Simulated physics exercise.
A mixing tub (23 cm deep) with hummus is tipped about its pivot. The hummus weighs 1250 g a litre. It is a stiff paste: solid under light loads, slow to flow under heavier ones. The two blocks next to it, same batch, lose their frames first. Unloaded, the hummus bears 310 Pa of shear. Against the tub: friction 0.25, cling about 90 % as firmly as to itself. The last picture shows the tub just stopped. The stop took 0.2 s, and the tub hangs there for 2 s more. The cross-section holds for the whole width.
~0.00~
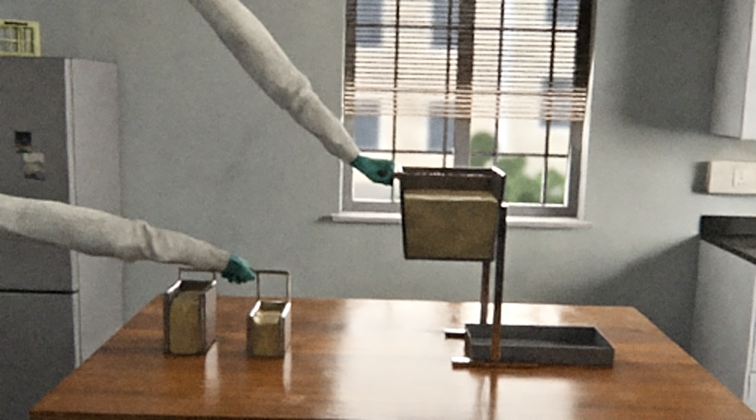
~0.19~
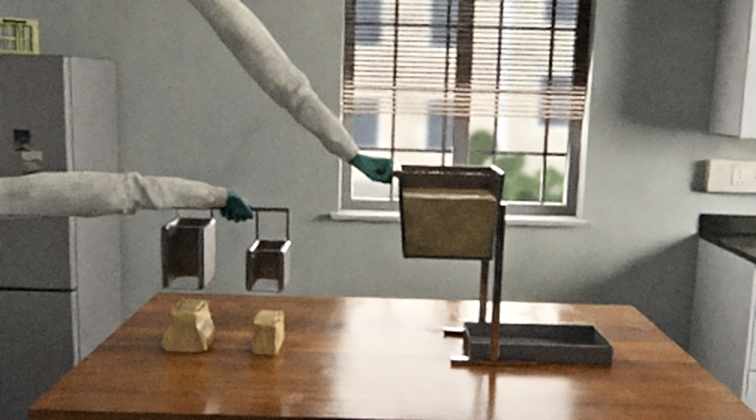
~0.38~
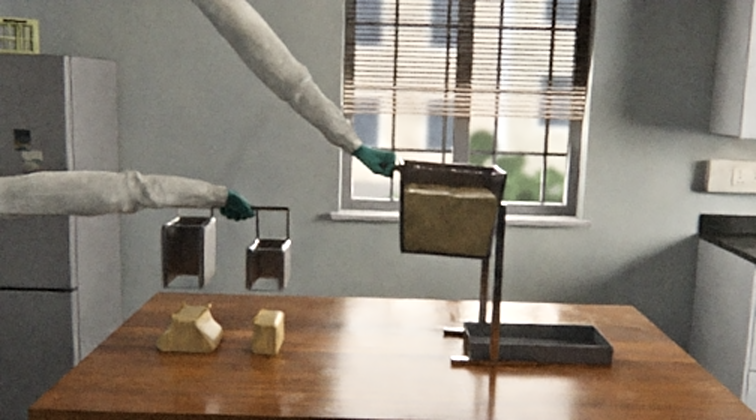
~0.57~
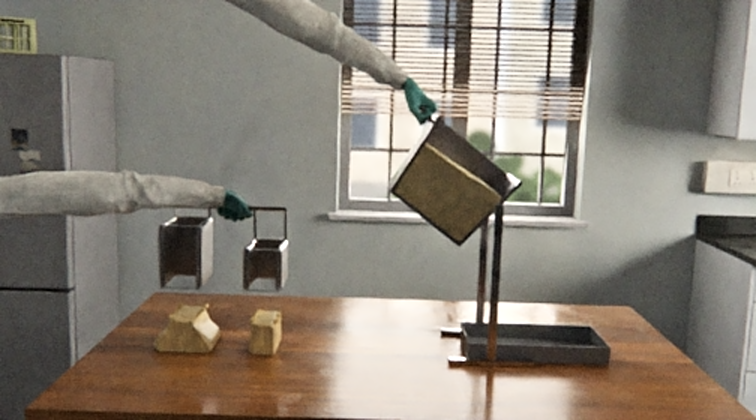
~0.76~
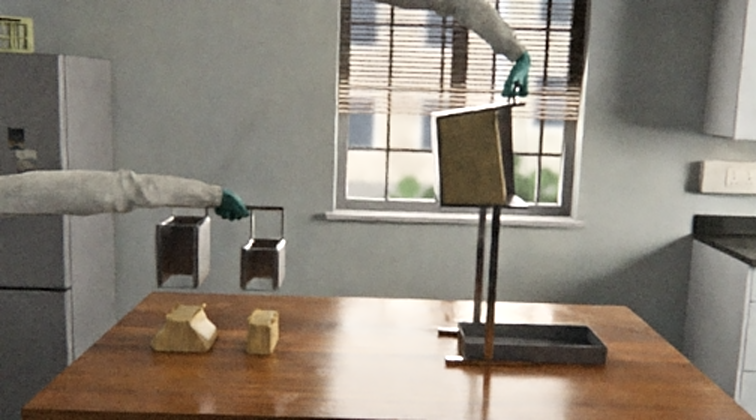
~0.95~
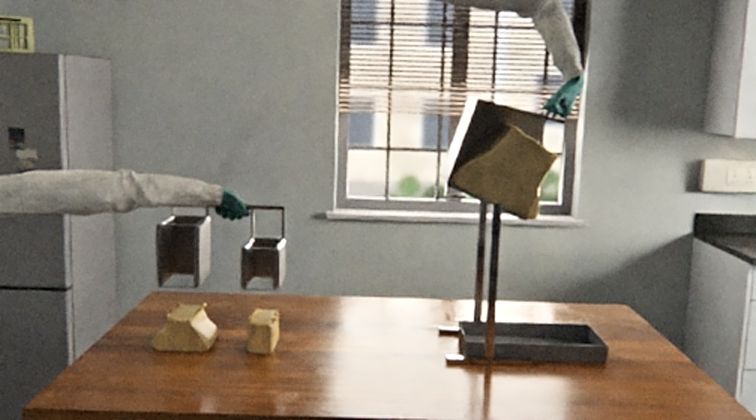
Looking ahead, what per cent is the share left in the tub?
The share left in the tub is near 0 %.
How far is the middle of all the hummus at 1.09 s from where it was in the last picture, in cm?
Some 16 cm.
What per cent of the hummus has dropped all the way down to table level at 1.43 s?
About 75 %.
After 1.09 s, the tub is at 108 degrees and holds 36 %.
After 1.26 s, the tub is at 108 degrees and holds 18 %.
After 1.43 s, the tub is at 108 degrees and holds 6 %.
After 1.60 s, the tub is at 108 degrees and holds 0 %.
After 2.95 s, the tub is at 108 degrees and holds 0 %.
